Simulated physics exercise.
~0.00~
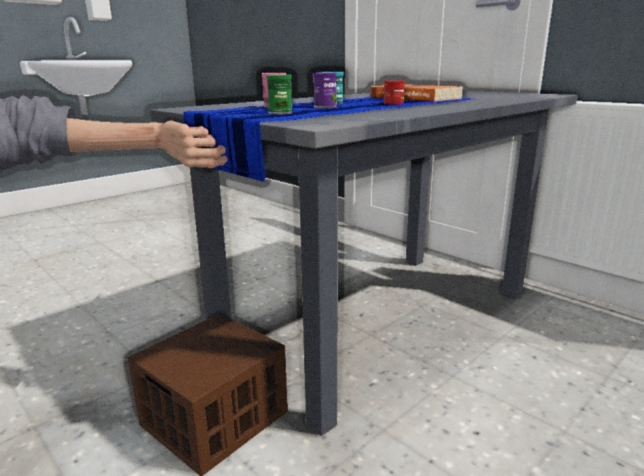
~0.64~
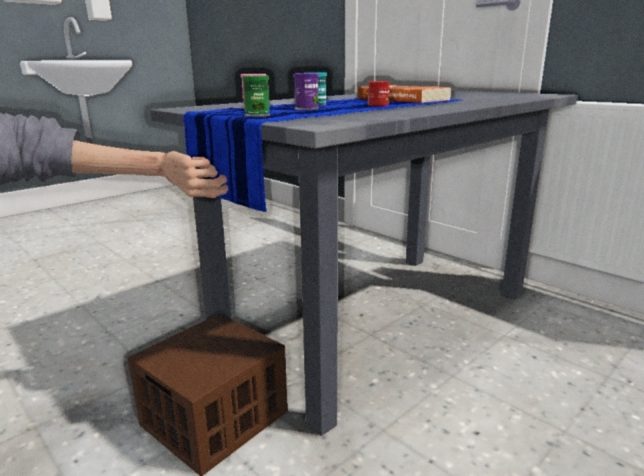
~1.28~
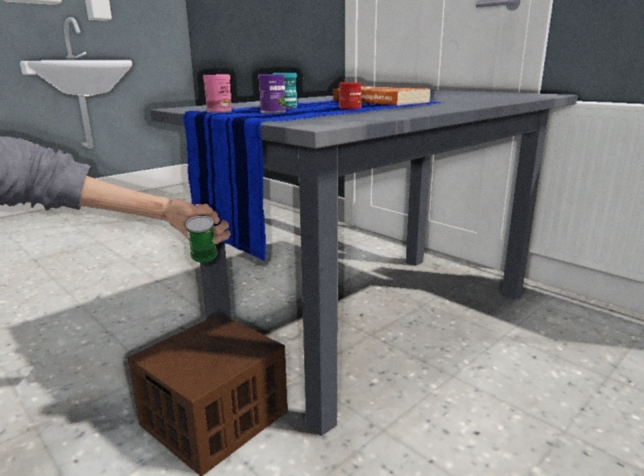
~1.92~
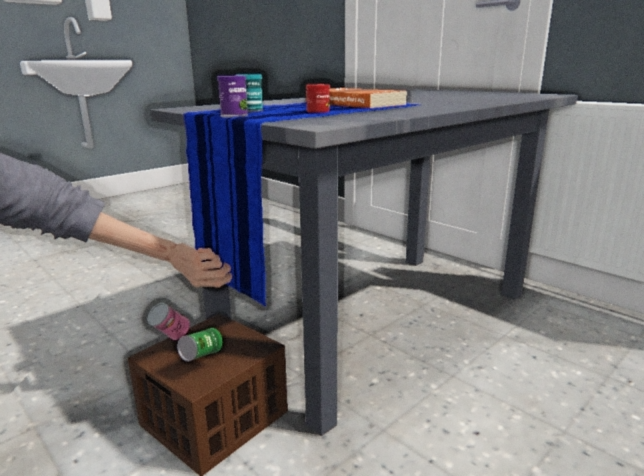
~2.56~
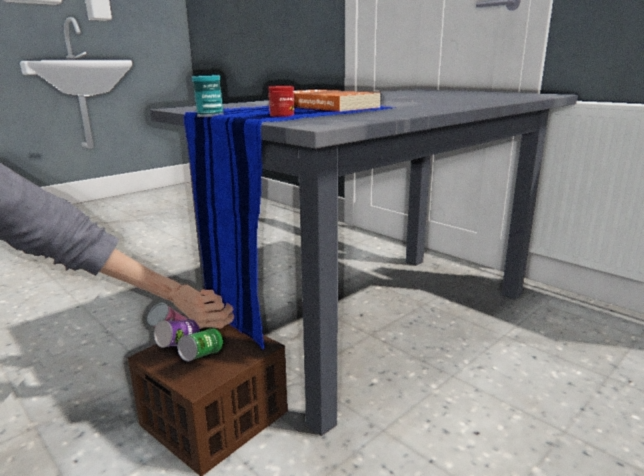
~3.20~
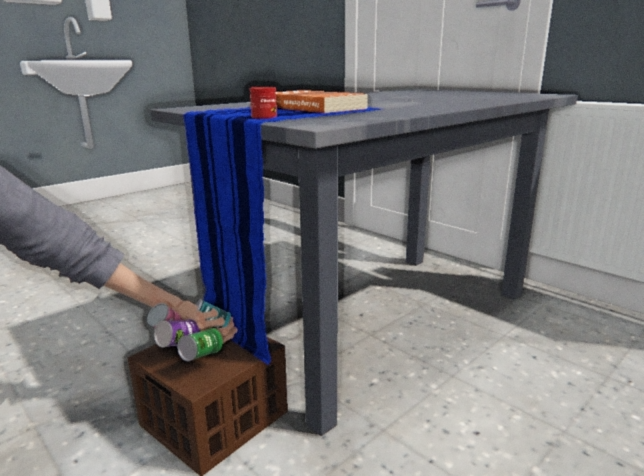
The footage shows a hand pulling a blue cloth down over the left end of a grey table until its hem reaches a brown crate, as green, pink, purple and turquoise cans drop in turn onto the crate, leaving a red pot and an orange box on the table.
